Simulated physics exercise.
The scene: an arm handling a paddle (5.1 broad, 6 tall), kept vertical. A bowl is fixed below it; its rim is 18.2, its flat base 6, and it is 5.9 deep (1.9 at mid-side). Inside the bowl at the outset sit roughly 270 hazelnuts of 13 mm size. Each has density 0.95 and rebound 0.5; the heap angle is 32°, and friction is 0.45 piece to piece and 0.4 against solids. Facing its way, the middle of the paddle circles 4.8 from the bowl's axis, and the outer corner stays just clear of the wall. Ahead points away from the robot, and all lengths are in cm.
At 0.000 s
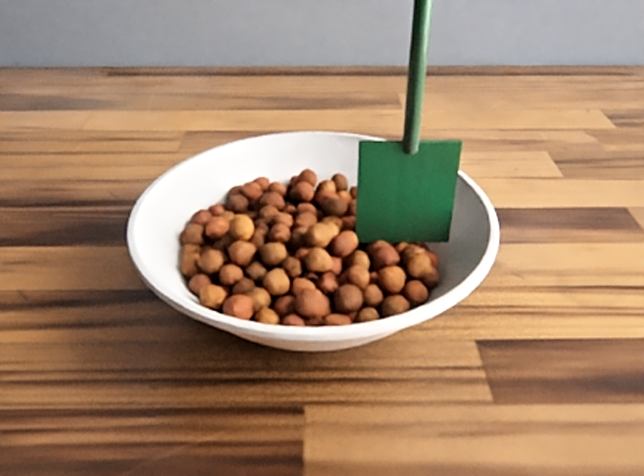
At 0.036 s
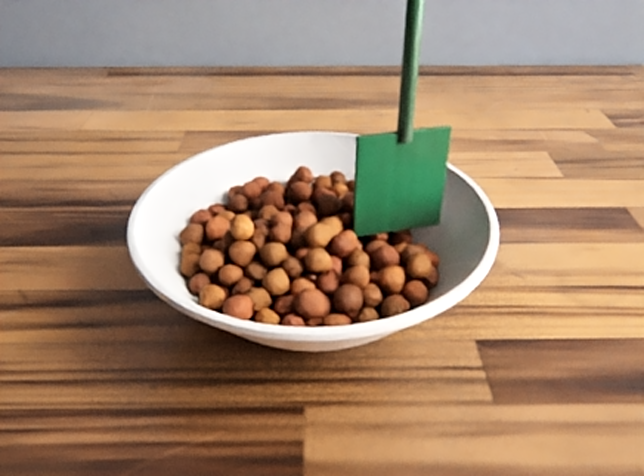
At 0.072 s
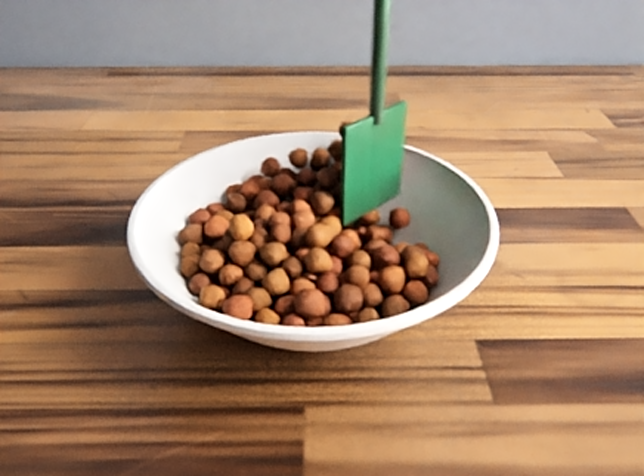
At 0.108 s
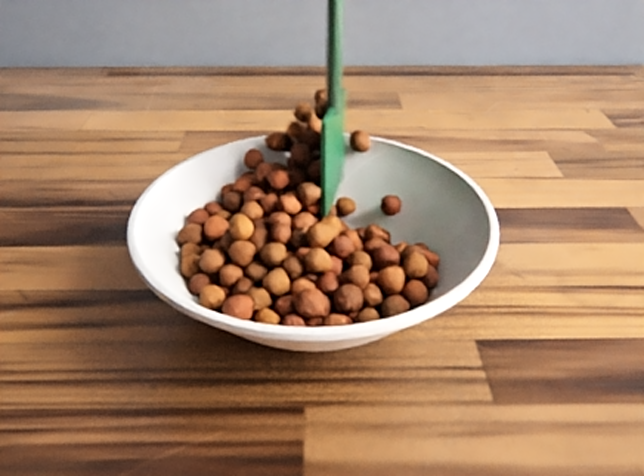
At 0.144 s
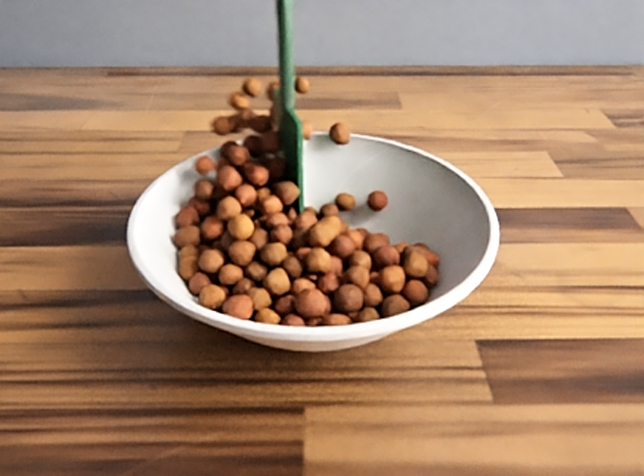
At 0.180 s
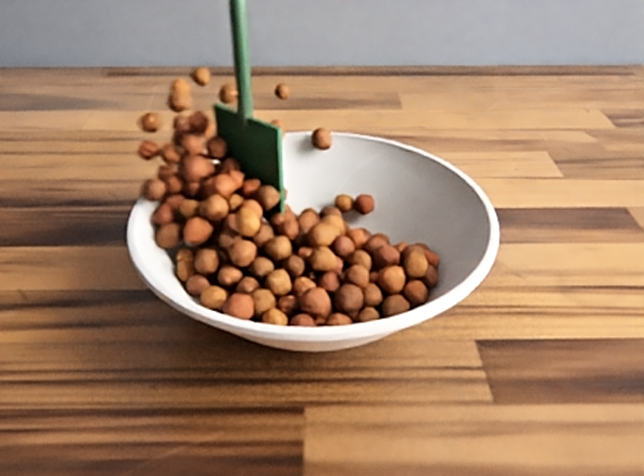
A green paddle on a thin upright rod sweeps from the right side of a white bowl around its back to the left, turning as it goes. The shallow bowl, holding a heap of round brown hazelnuts, sits on a striped wooden surface before a grey wall, seen from slightly above. The nuts pile up leftward and several fly above the rim, while the bowl and camera stay still.
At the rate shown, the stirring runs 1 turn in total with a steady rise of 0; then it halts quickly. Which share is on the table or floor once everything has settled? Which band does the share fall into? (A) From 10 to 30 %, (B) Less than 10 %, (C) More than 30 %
C.
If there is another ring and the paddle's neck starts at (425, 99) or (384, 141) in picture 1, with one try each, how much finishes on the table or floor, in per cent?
Around 20 per cent on the first try, around 45 per cent on the second.
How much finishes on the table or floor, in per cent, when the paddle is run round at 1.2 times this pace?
Estimated share: Close to 40 per cent.
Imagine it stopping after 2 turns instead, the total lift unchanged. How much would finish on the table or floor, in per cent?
Estimate: About 50 percent.
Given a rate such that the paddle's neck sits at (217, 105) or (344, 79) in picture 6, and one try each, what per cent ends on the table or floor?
Around 40 and 20 percent, in that order.
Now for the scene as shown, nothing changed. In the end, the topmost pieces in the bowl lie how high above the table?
Around 6.0 cm above the table.
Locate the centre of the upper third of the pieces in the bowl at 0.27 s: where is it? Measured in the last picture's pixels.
Upper-third centre: Approx. (282, 278) px.
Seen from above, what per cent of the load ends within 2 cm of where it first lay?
Around 35 in a hundred.
By 0.27 s, 220° round, highest piece 10 above the table; 234 in the bowl, 6 on the table or floor, 29 in flight or on the tool.
By 0.37 s, 302° round, highest piece 10 above the table; 207 in the bowl, 31 on the table or floor, 31 in flight or on the tool.
By 0.62 s, 0° round, highest piece 6 above the table; 168 in the bowl, 100 on the table or floor, 1 in flight or on the tool.
By 1.32 s, 0° round, highest piece 6 above the table; 168 in the bowl, 101 on the table or floor.
Final count, 168 in the bowl, 101 on the table or floor. That is 38 % on the table or floor.
